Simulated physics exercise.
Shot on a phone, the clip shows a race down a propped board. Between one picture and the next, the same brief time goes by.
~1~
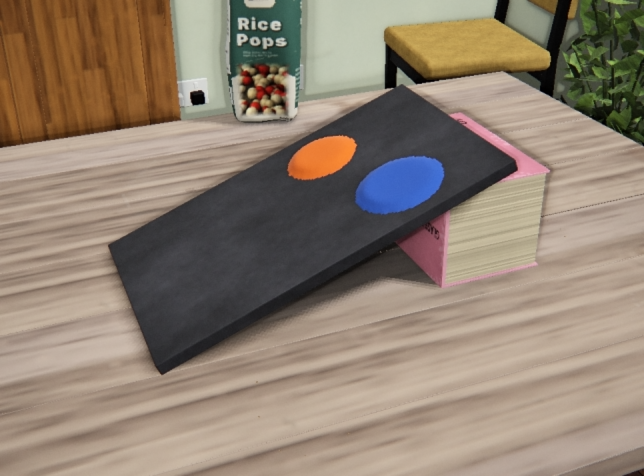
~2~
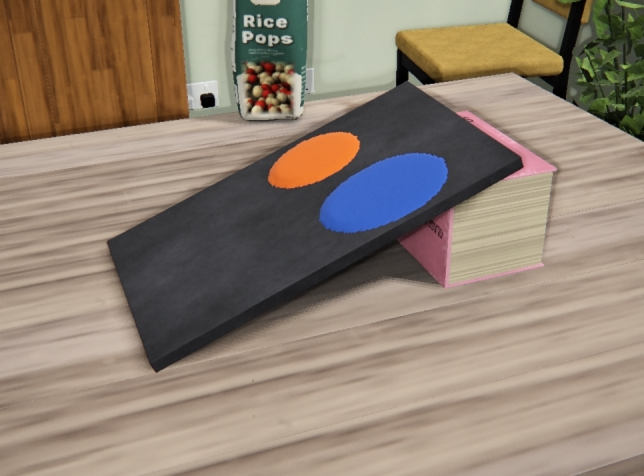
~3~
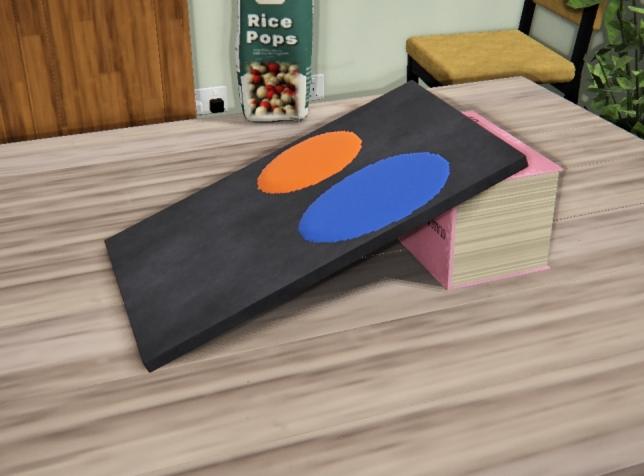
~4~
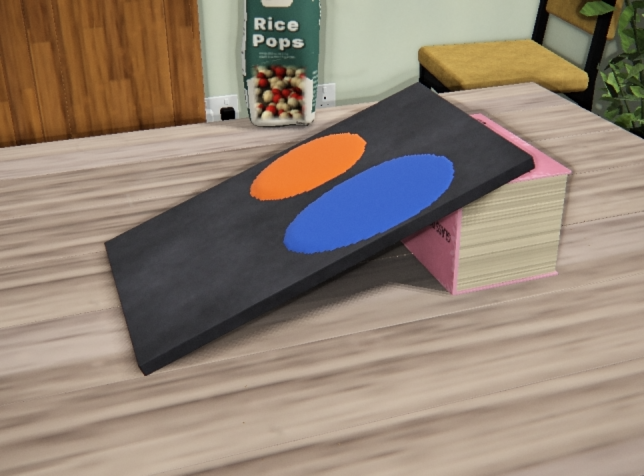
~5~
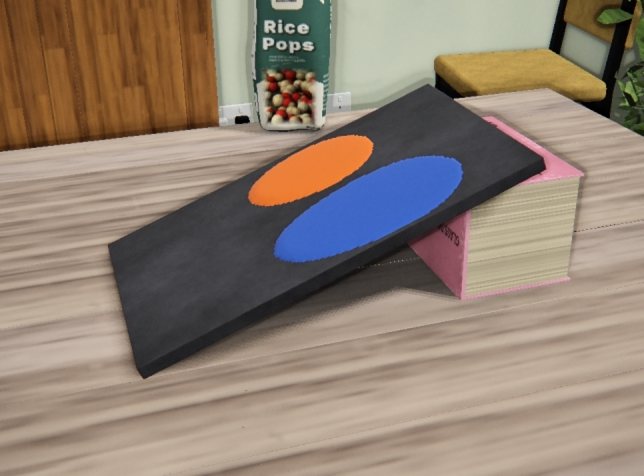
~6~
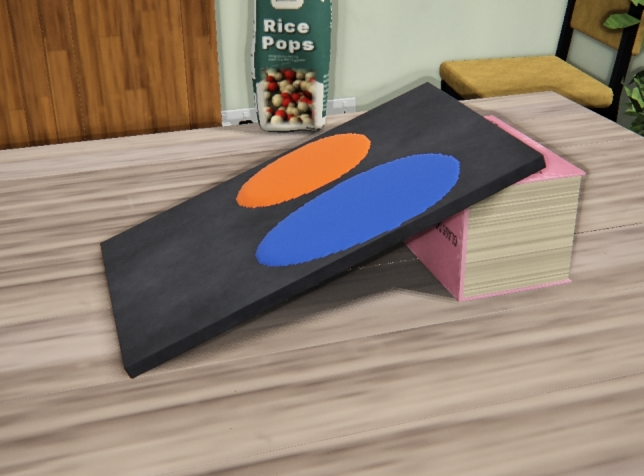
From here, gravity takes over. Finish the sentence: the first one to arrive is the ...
The first one to arrive is the nearer one.
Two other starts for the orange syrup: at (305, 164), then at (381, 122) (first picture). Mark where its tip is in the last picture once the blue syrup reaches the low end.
(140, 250) and (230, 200).
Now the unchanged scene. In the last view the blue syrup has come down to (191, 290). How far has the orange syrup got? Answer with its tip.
(199, 219), approximately.
Soon after, the blue syrup is three quarters of the way down; the orange syrup is three quarters of the way down.
Later, the blue syrup is close to the edge; the orange syrup is three quarters of the way down.
In the end, the blue syrup is at the low edge; the orange syrup is three quarters of the way down.
